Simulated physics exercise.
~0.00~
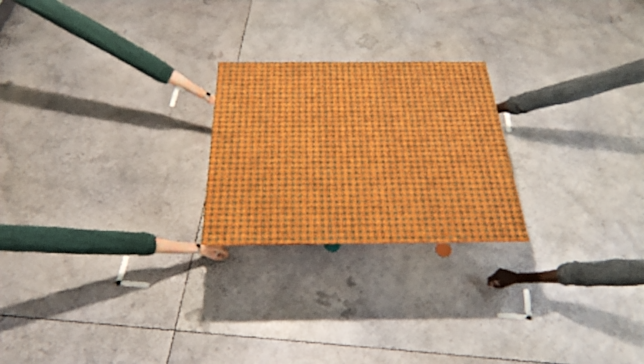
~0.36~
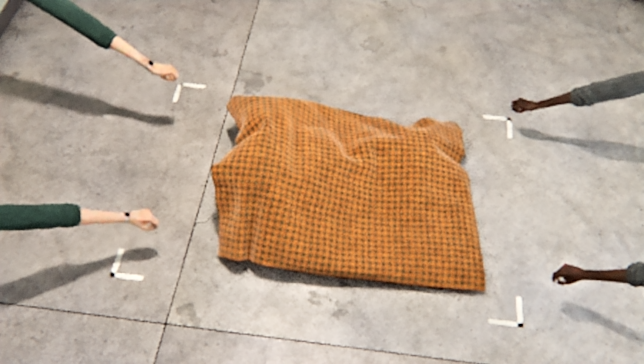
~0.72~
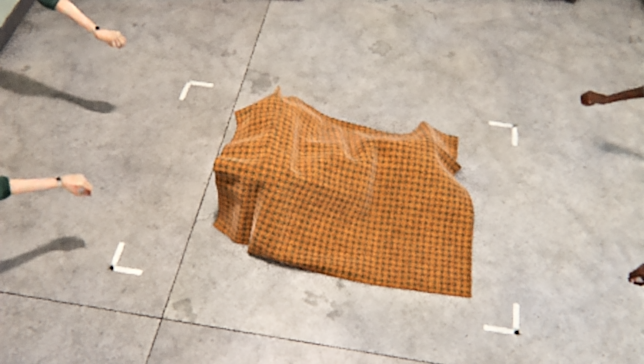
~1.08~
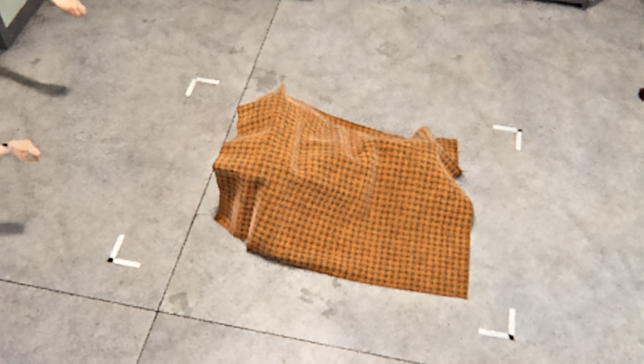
An orange checked cloth drops from four hands and settles crumpled over hidden objects.
